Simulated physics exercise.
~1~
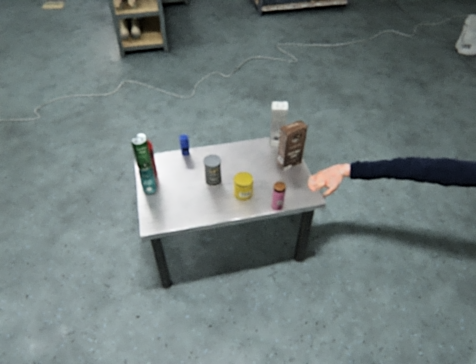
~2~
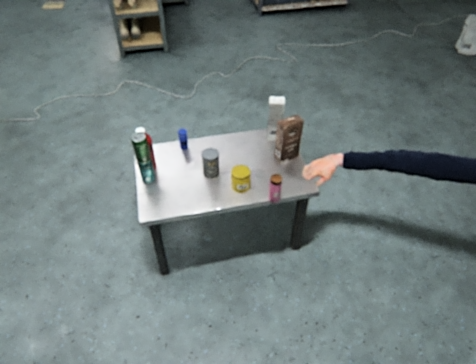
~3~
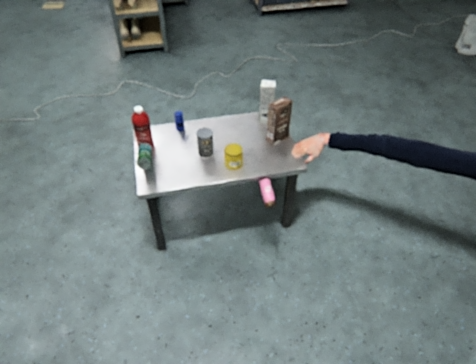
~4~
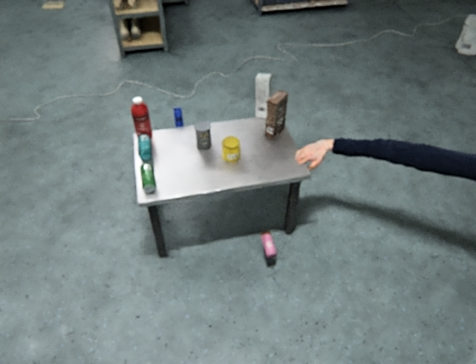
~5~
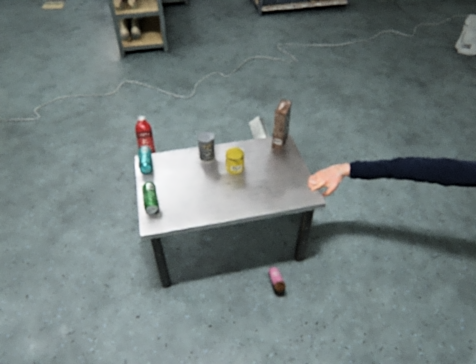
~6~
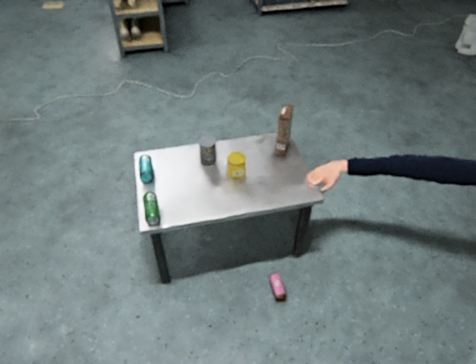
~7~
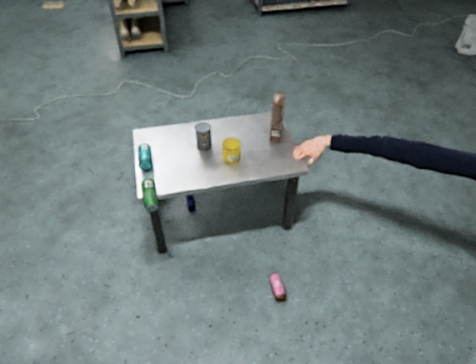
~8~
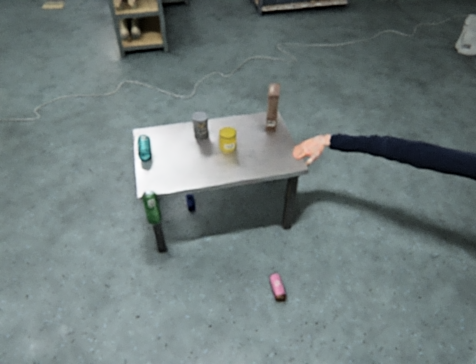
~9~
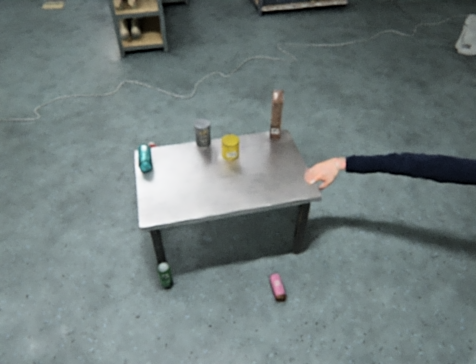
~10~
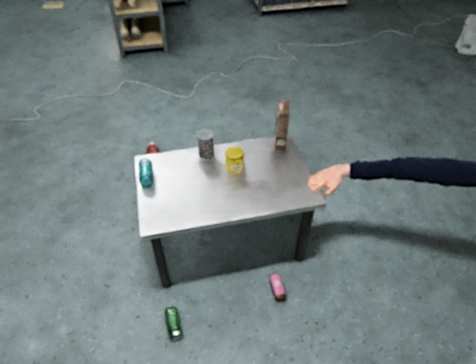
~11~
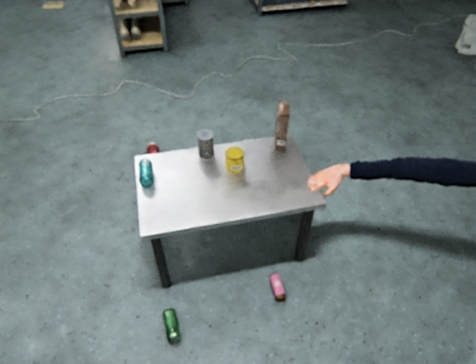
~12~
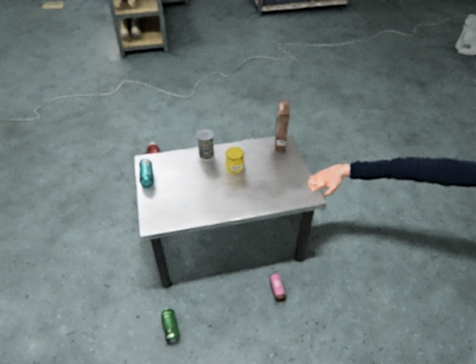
A small metal-topped table on a grey concrete floor, seen from above, holds bottles and cans at the left, a grey tin and yellow jar mid-table, and a brown packet and white carton at the right. Beside a dark-sleeved arm reaching in from the right, it slides away, and the pink shaker topples off the front. As the table shifts back and forth, the green and turquoise cans tip over, and the carton, red bottle and blue shaker fall off. The green can drops last, off the front. Finally the table rests with jar, tin and packet upright, the turquoise can lying.
